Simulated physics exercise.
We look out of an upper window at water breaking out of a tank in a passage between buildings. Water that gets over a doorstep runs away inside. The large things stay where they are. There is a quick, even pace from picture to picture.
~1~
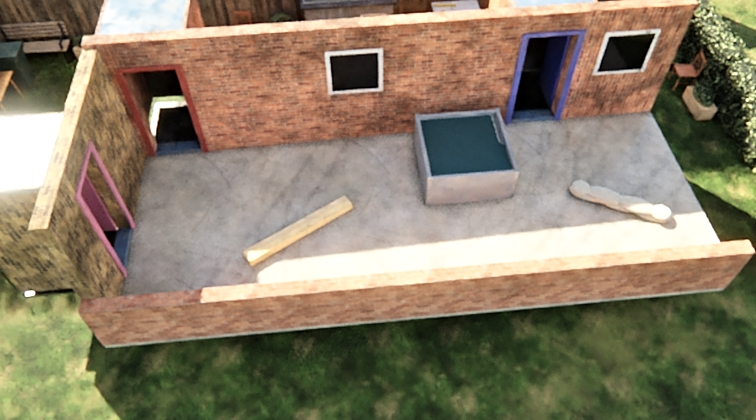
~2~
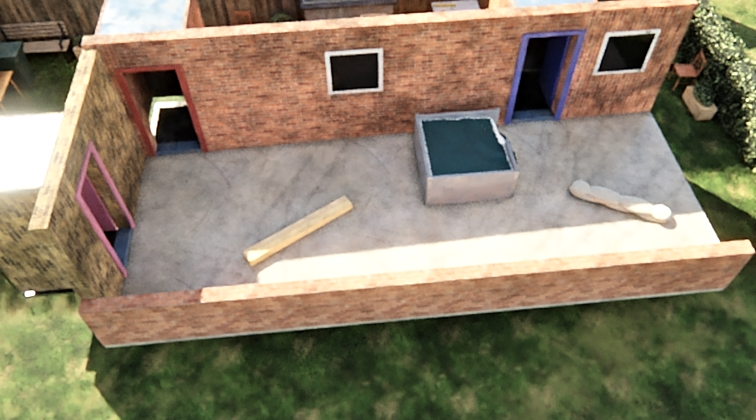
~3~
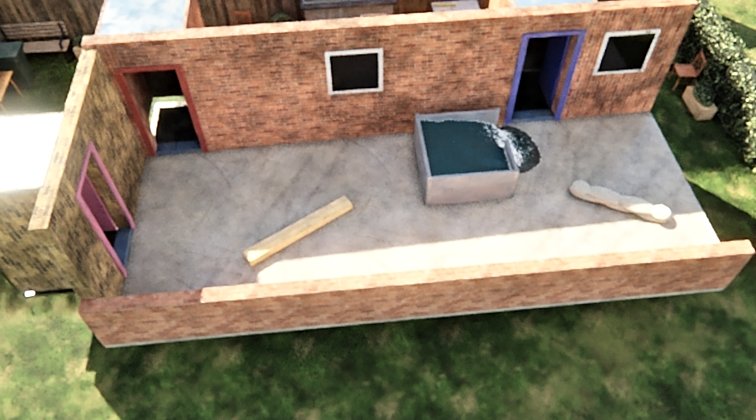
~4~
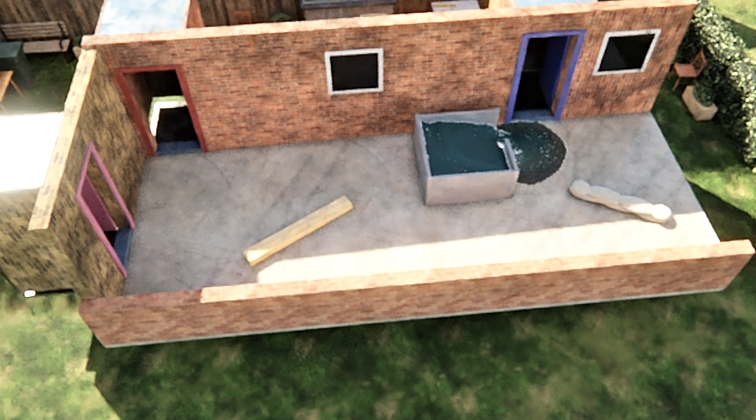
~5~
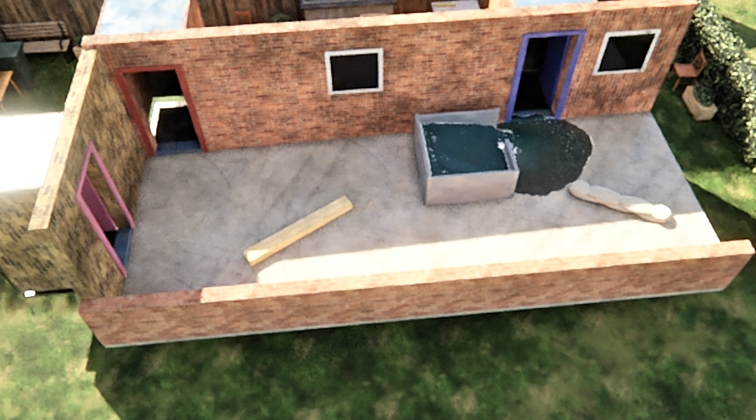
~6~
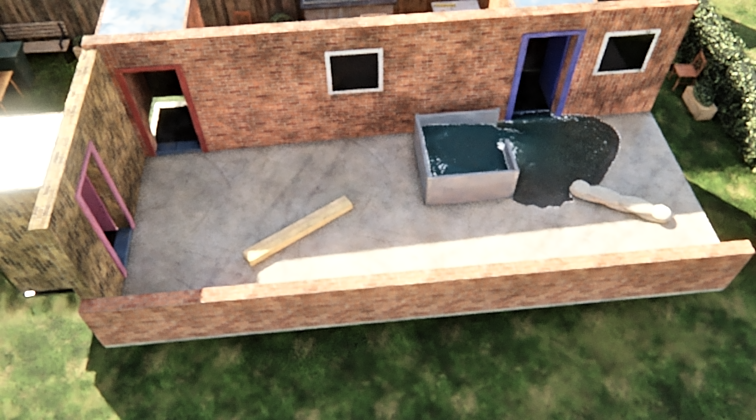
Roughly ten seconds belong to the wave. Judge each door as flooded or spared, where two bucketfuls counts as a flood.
The red door is spared, the pink door is spared, the blue door is flooded.
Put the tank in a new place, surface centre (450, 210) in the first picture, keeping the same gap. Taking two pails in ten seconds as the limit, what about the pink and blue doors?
In that case the pink door remains beneath it and the blue door remains beneath it.
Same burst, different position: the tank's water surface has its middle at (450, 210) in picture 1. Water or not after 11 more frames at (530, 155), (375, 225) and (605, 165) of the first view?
In order, the three spots end up waterlogged, untouched and waterlogged.
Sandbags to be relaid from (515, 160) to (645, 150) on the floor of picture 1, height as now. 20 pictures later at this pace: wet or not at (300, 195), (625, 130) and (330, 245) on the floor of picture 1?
Reading the three places in turn gives bare, drenched, bare.
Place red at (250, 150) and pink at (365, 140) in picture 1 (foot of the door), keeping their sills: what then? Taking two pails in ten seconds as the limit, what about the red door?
Well, in that case the red comes up short.
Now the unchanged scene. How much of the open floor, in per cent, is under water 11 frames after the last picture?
Some 20 per cent.
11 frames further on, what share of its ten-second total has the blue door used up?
Close to 70 %.
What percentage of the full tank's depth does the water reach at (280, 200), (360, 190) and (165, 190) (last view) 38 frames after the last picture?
In order: Roughly 0, 0 and 0 in a hundred.
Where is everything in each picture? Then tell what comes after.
The first frame shows the open tank at (465, 145) is whole and still.
In the second frame, water pours out at (497, 145) and has run to a hidden place.
In the third frame, water pours out at (497, 145) and has run to (536, 158).
In the fourth frame, water pours out at (497, 146) and has run to (558, 140).
In the fifth frame, the front is at (584, 135), out from the gap at (497, 146).
In the sixth frame, water pours out at (497, 145) and has run to (614, 135).
A moment on, water covers 20 % of the floor; the red door not reached, the pink door not reached, the blue door over two buckets in.
Next, water covers 20 % of the floor; the red door not reached, the pink door not reached, the blue door over two buckets in.
Then, water covers 20 % of the floor; the red door not reached, the pink door not reached, the blue door over two buckets in.
Later, water covers 20 % of the floor; the red door not reached, the pink door not reached, the blue door over two buckets in.
In the end, water covers 20 % of the floor; the red door not reached, the pink door not reached, the blue door far over two buckets in.
